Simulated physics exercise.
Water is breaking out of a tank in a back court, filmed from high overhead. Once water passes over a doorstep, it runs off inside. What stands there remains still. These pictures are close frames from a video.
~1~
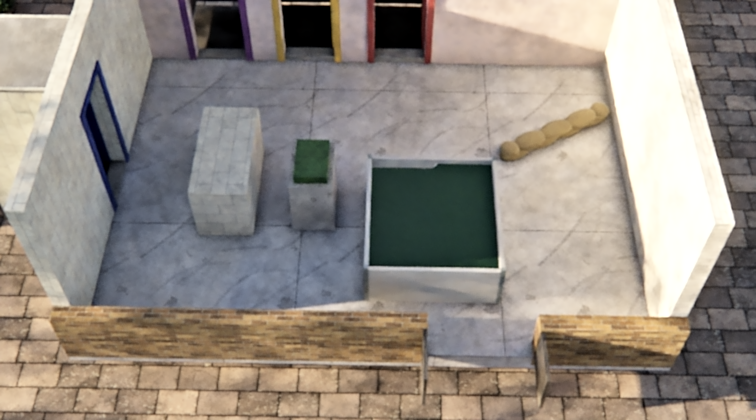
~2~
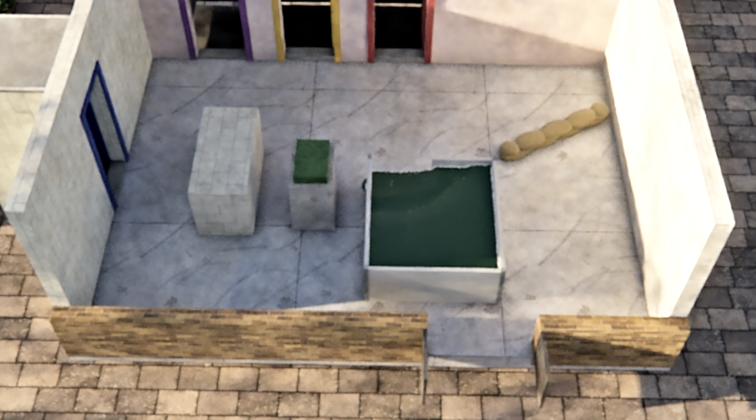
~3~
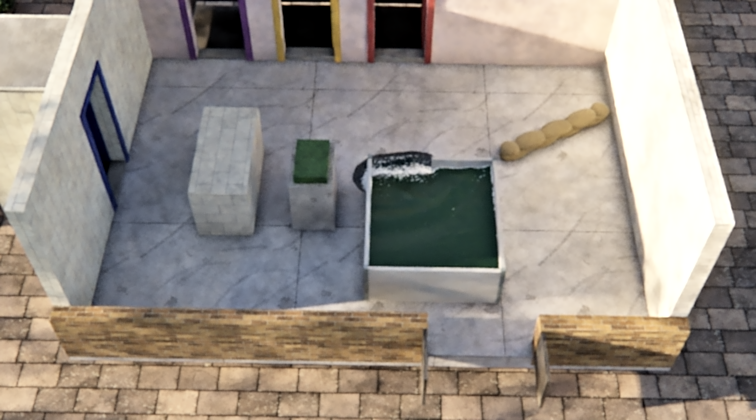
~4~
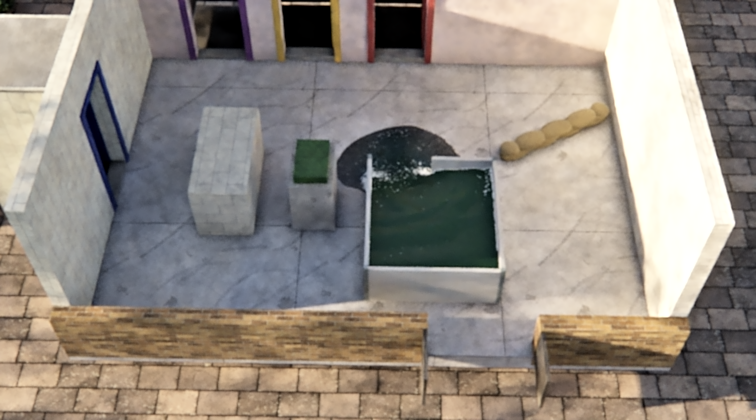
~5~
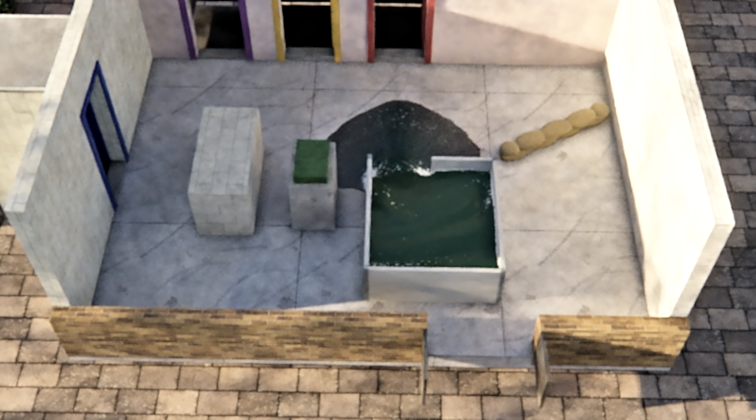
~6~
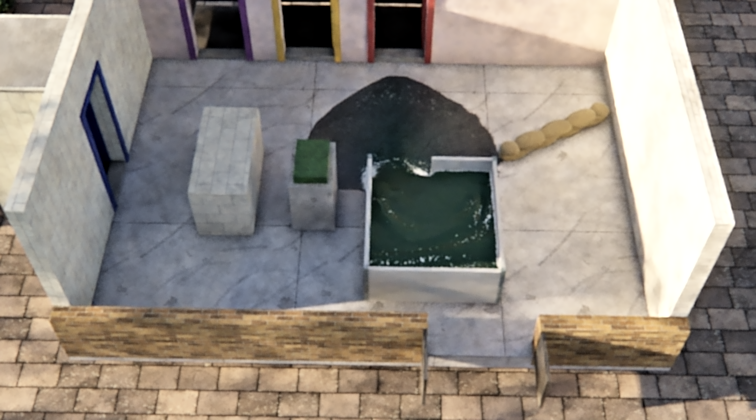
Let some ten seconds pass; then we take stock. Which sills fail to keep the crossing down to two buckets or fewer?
The purple door fails to; the red door fails to; the blue door keeps it down; the yellow door fails to.
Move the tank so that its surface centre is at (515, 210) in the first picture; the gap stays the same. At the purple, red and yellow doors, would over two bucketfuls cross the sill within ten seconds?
The purple door exceeds it, the red door exceeds it, the yellow door falls short.
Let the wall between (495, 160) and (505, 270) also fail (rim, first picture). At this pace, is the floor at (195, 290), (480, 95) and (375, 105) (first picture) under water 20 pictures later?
So: Spared, then wetted, then spared.
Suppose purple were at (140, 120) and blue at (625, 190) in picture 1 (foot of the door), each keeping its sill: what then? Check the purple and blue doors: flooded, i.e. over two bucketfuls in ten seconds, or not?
First purple is flooded, then blue is not flooded.
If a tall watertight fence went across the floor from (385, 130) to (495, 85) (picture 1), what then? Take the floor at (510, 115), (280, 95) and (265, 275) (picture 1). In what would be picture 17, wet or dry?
Taking the points in order, they are inundated, inundated and high and dry.
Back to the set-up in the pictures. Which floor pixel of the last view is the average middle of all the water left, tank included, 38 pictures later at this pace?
I'd mark it close to (377, 150).
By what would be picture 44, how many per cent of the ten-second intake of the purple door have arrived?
Close to 50 %.
A moment on, water covers 25 % of the floor; the purple door not reached, the red door over two buckets in, the blue door not reached, the yellow door wet at the sill, nothing in.
Next, water covers 35 % of the floor; the purple door wet at the sill, nothing in, the red door far over two buckets in, the blue door not reached, the yellow door over two buckets in.
Then, water covers 40 % of the floor; the purple door over two buckets in, the red door far over two buckets in, the blue door not reached, the yellow door over two buckets in.
Later, water covers 55 % of the floor; the purple door over two buckets in, the red door far over two buckets in, the blue door wet at the sill, nothing in, the yellow door over two buckets in.
In the end, water covers 80 % of the floor; the purple door over two buckets in, the red door far over two buckets in, the blue door wet at the sill, nothing in, the yellow door over two buckets in.
